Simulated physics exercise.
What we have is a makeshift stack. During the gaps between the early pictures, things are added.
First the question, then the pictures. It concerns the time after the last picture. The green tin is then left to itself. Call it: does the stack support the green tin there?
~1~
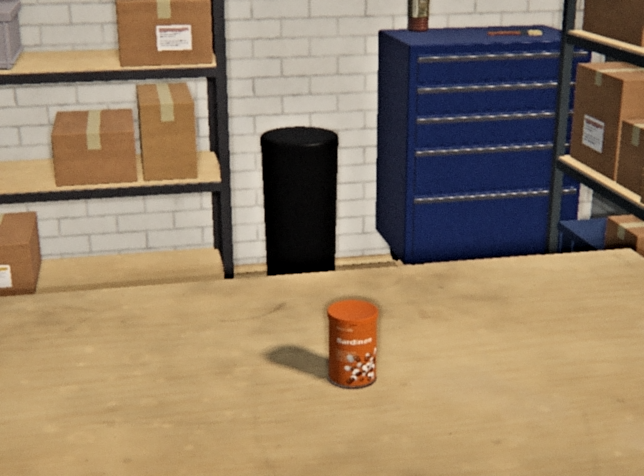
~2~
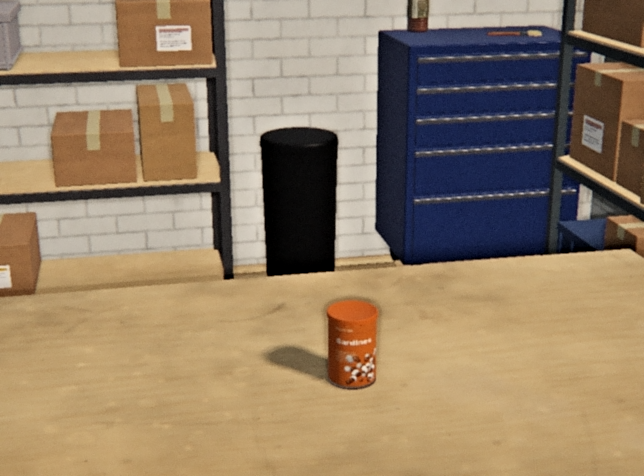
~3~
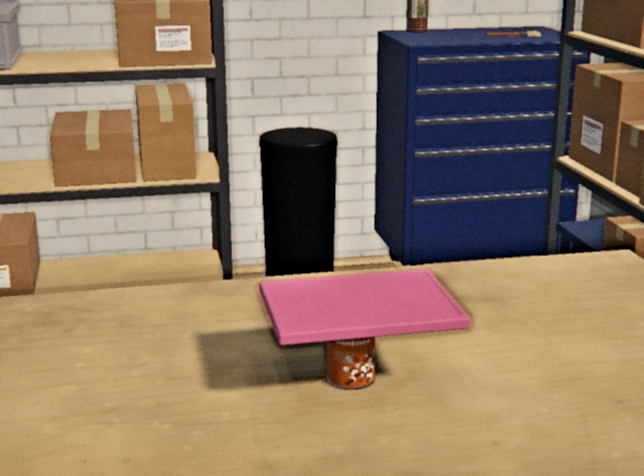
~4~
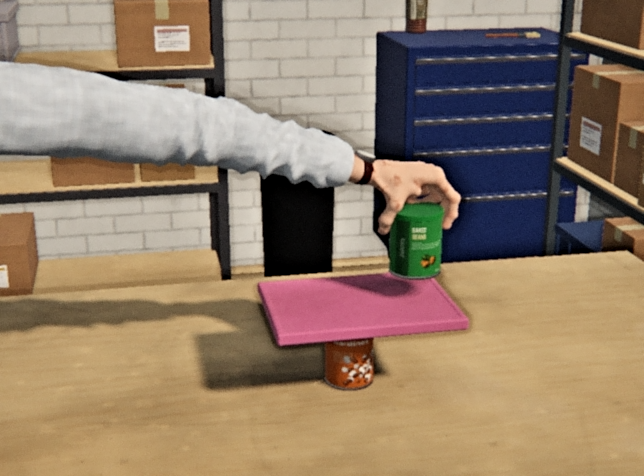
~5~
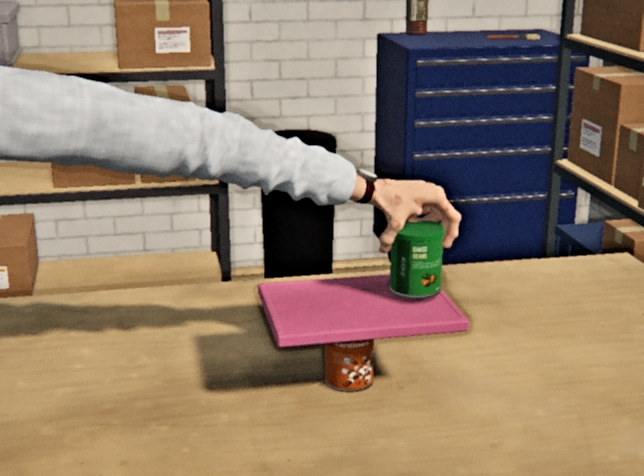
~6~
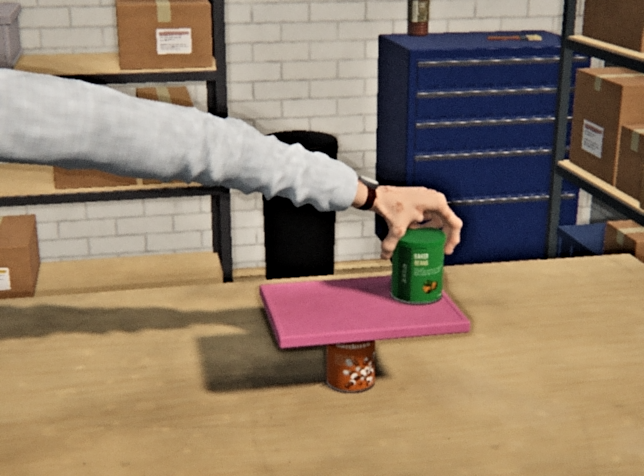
No, it does not.
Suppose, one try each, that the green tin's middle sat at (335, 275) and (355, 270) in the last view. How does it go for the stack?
Case A: It survives; case B: It survives.
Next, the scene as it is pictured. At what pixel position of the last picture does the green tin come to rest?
End position in the final view: Approximately (477, 343).
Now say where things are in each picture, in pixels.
The last thing is not in view yet; orange tin (352, 344), in the first picture.
The last thing is not in view yet; orange tin (352, 345), in the second picture.
The last thing is not in view yet; orange tin (351, 345), in the third picture.
Coming down; green tin (415, 240); orange tin (349, 346), in the fourth picture.
Coming down; green tin (416, 258); orange tin (350, 347), in the fifth picture.
In place under the hand; green tin (418, 265); orange tin (351, 348), in the sixth picture.
Then, 0.30 s on from there, green tin now fallen; pink lid turned 56° from how it was put.
Then, 0.40 s on from there, pink lid turned 73° from how it was put.
In the end, fallen, green tin; toppled in the stack, pink lid; orange tin unmoved. At the end, from the last picture's camera, green tin near (477, 343). The stack loses its balance.
